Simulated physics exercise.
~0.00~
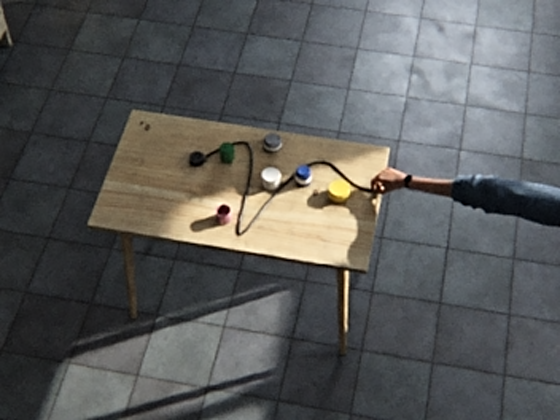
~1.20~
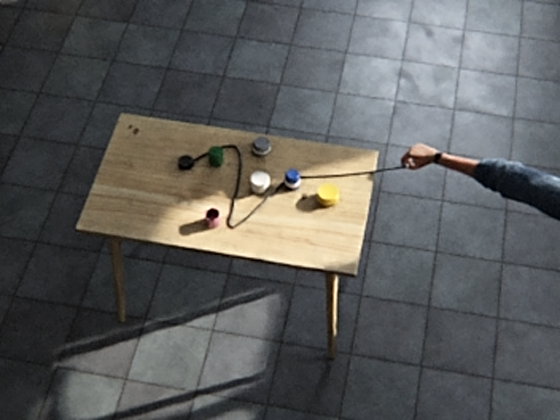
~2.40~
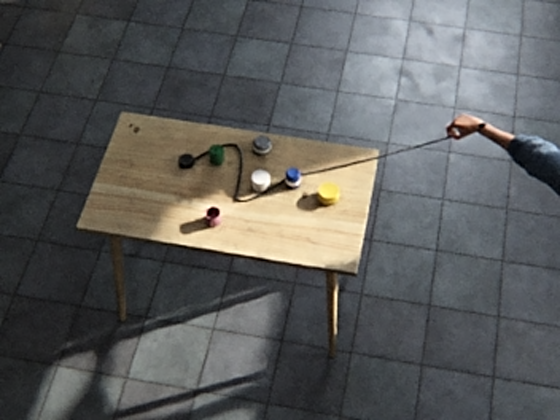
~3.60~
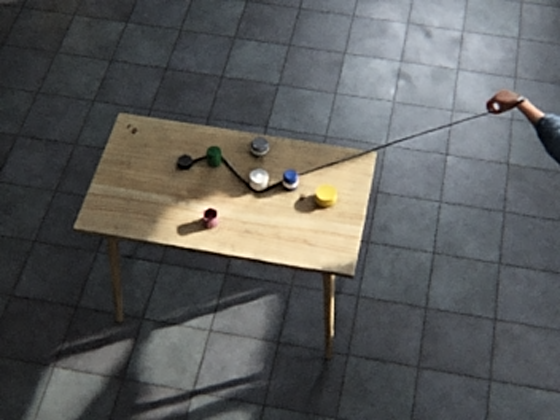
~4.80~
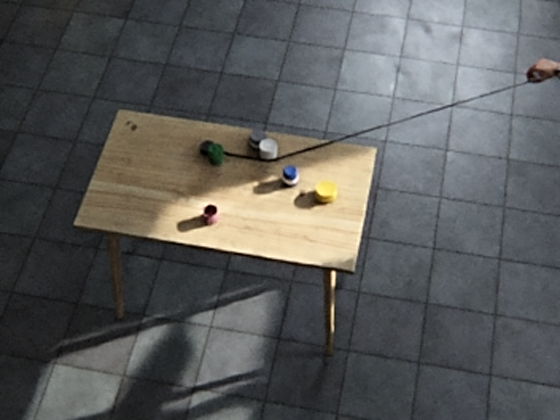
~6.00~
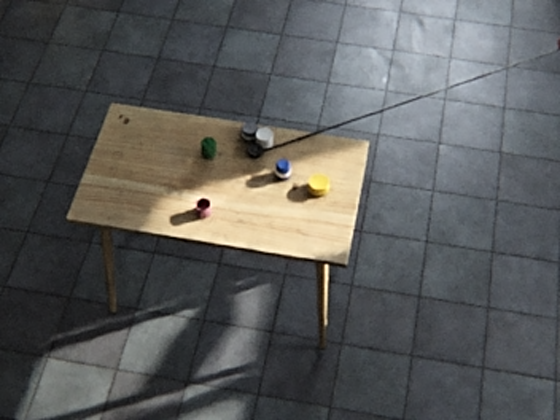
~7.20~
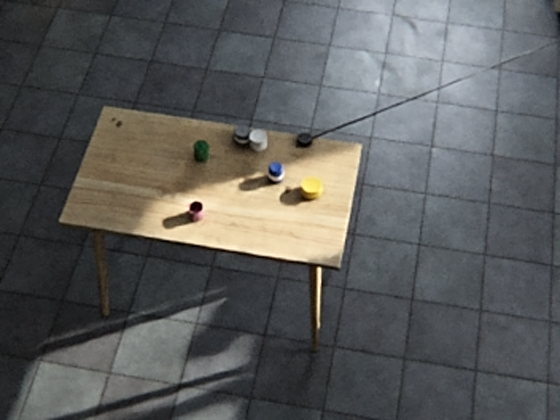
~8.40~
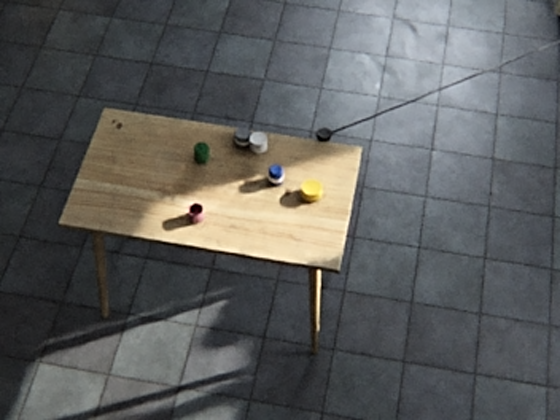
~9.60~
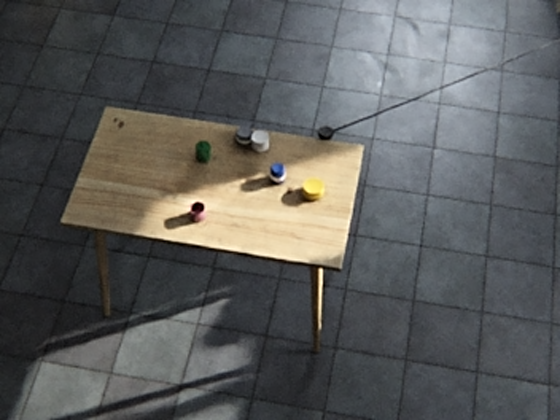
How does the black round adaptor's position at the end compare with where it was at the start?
At the start it rests on the left part of the table, beside the green pot. By the end it is well to the right, just past the far edge near the right corner.
